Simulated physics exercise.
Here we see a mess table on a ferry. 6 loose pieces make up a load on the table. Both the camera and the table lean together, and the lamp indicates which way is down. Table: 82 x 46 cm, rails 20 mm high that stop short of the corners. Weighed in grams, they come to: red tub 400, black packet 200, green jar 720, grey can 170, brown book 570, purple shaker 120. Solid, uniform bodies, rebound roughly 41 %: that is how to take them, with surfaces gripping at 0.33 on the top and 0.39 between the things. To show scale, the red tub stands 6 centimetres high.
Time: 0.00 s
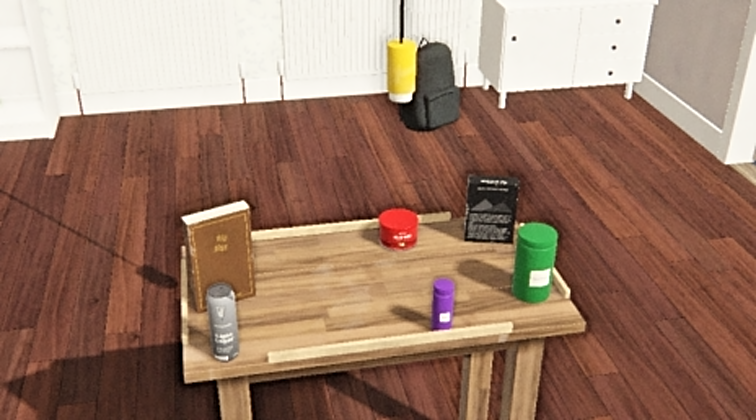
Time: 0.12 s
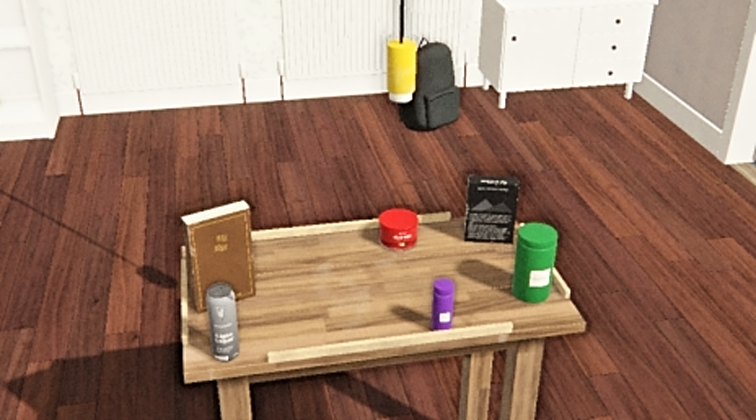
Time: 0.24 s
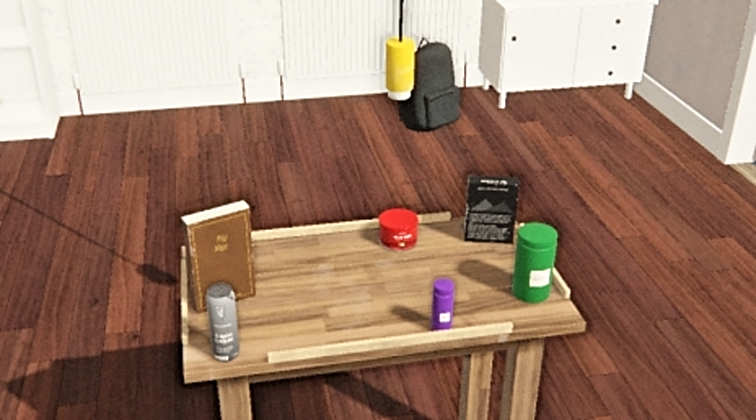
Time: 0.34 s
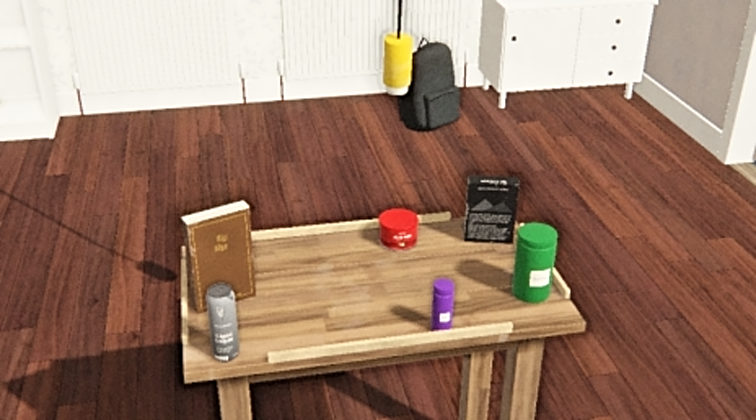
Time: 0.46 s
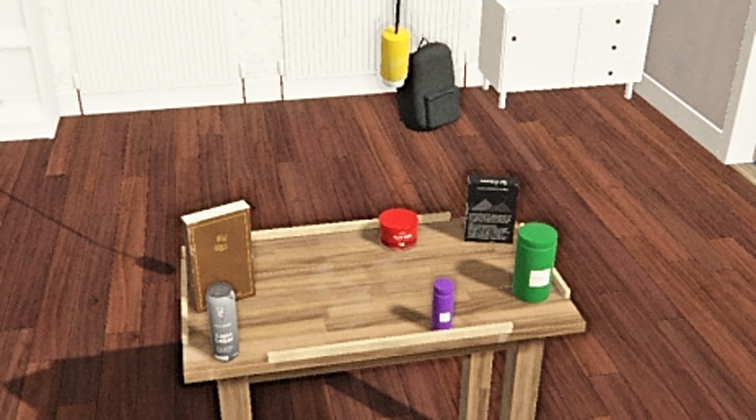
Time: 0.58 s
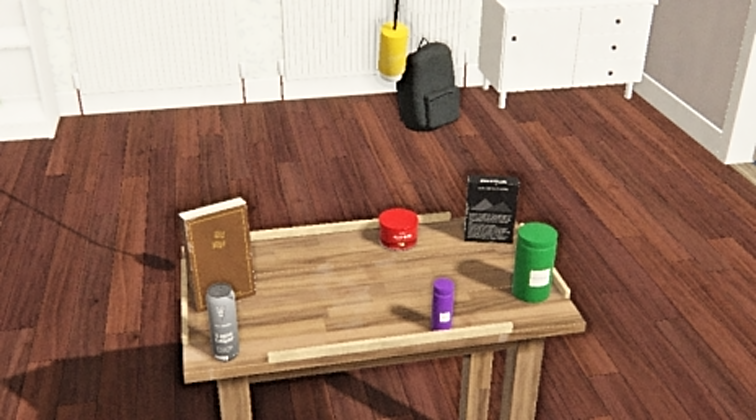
At the start, a brown book, grey can, red tub, purple shaker, black packet and green jar stand on a wooden table with low rails. Then the yellow lamp hanging behind swings slightly left, away from the dark backpack, while the six things on the table stay in place.
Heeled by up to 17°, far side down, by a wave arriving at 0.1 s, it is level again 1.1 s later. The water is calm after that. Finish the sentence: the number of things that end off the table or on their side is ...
... just two.
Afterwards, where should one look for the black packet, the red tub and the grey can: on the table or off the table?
Afterwards, the black packet leaves its support, the red tub stays on its support, and the grey can stays on its support.
Around 0.88 s, boat heeled 11°, far side down; black packet tipped 19° against what carries it near (490, 203); brown book on its side.
Around 1.28 s, boat level; black packet now off the table; brown book on its side.
Around 1.58 s, boat level; brown book on its side.
Finally (1.7 s), off the table, black packet; on their side or leaning hard on the table, brown book; the other 4 still in place (within 5 cm). Final places as that camera would see them, red tub near (398, 230).
